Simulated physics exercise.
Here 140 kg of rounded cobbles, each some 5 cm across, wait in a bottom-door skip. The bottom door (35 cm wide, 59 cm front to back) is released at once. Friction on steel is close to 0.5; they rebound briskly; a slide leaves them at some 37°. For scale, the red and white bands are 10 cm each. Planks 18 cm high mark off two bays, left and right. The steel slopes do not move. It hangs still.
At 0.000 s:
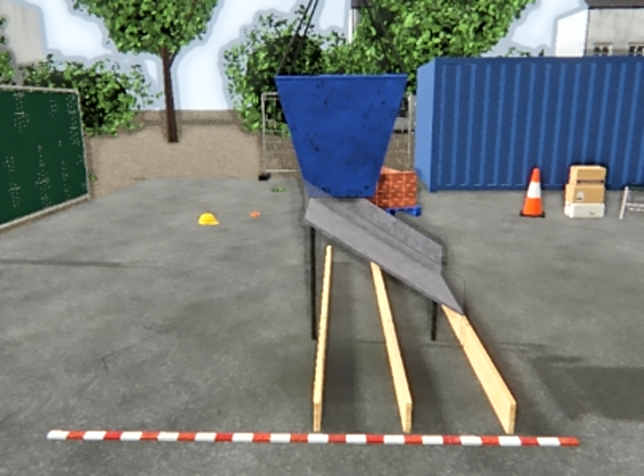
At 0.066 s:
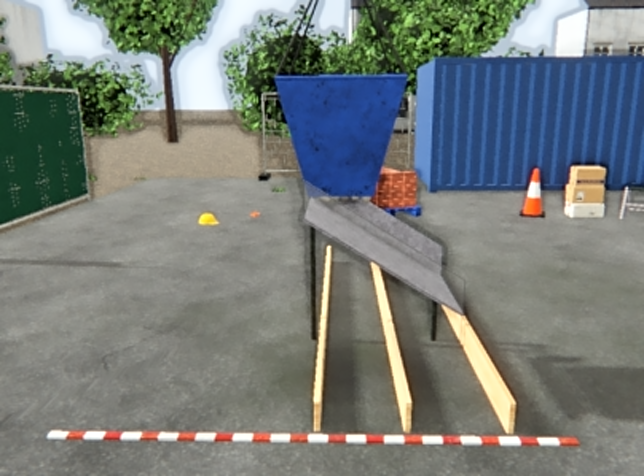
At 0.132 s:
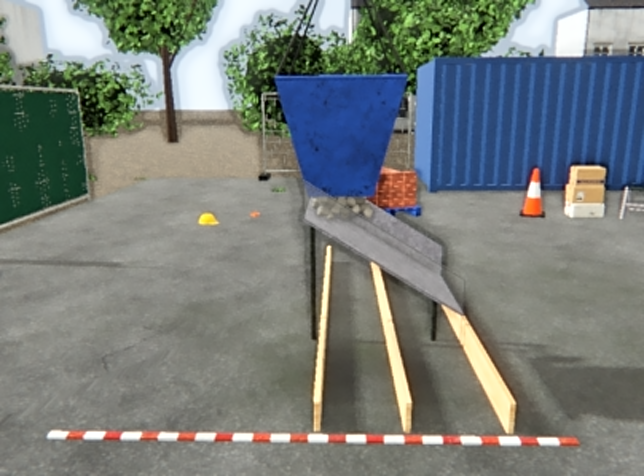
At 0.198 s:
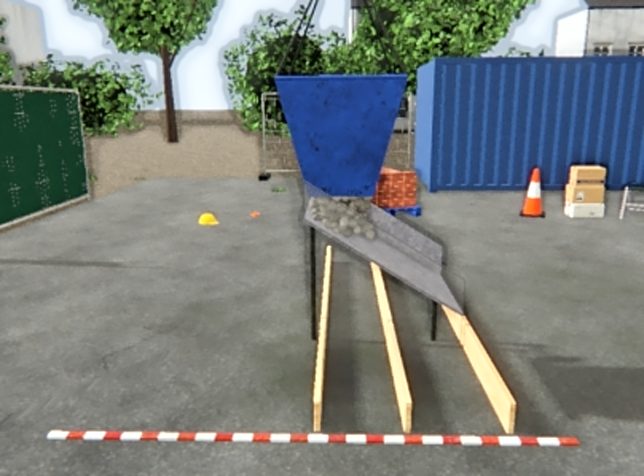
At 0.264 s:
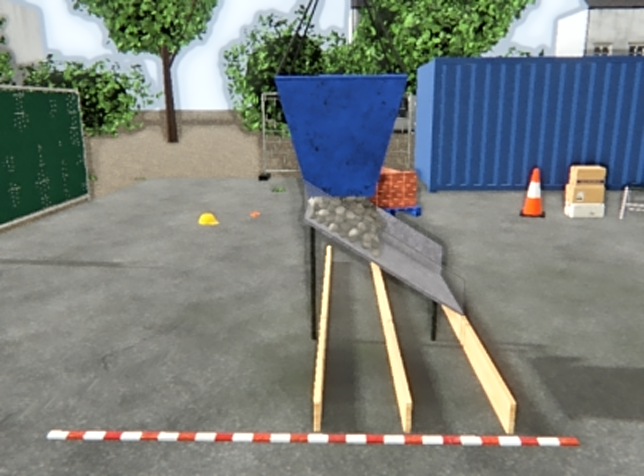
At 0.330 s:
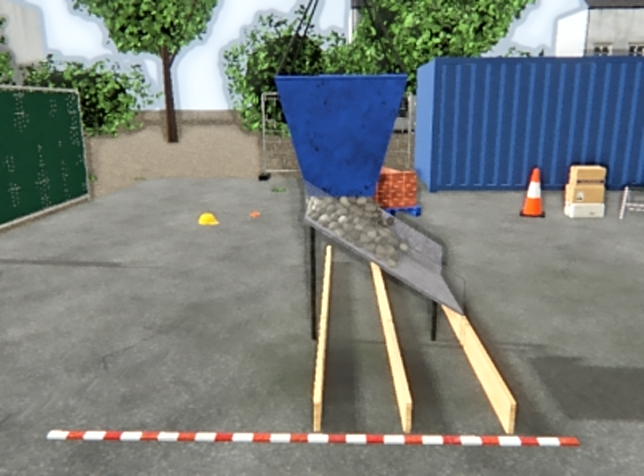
A tapered blue skip hangs above a sloping grey steel chute on thin dark legs in a paved yard, seen from the front by a still camera. Three wooden boards lie below behind a red and white striped bar, with a blue container, an orange cone and boxes to the right and a green panel left. Rounded grey cobbles emerge beneath the skip and spread down the chute towards the right, covering more of it.
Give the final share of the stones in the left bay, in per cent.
Close to 0 in a hundred.
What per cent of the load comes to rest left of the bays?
Some 0 per cent of the load.
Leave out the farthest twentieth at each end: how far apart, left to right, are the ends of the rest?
About 90 cm.
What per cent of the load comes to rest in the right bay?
Near 0 in a hundred.
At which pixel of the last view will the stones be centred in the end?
Around (543, 369).
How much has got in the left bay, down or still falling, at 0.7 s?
About 0 per cent by then.
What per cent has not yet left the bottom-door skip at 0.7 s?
Roughly 0 per cent is still inside.
After 0.7 s, 1 % in the bottom-door skip, 82 % on the steel, 10 % falling or lying in the right bay, 7 % falling or lying right of the bays; the stones farthest right are at (524, 357).
After 1.1 s, 0 % in the bottom-door skip, 42 % on the steel, 13 % falling or lying in the right bay, 45 % falling or lying right of the bays; the stones farthest right are at (628, 366).
After 1.7 s, 0 % in the bottom-door skip, 8 % falling or lying in the right bay, 91 % falling or lying right of the bays.
After 2.6 s, 0 % in the bottom-door skip, 0 % falling or lying in the right bay, 99 % falling or lying right of the bays.
After 4.5 s, 0 % in the bottom-door skip, 0 % in the right bay, 99 % right of the bays.
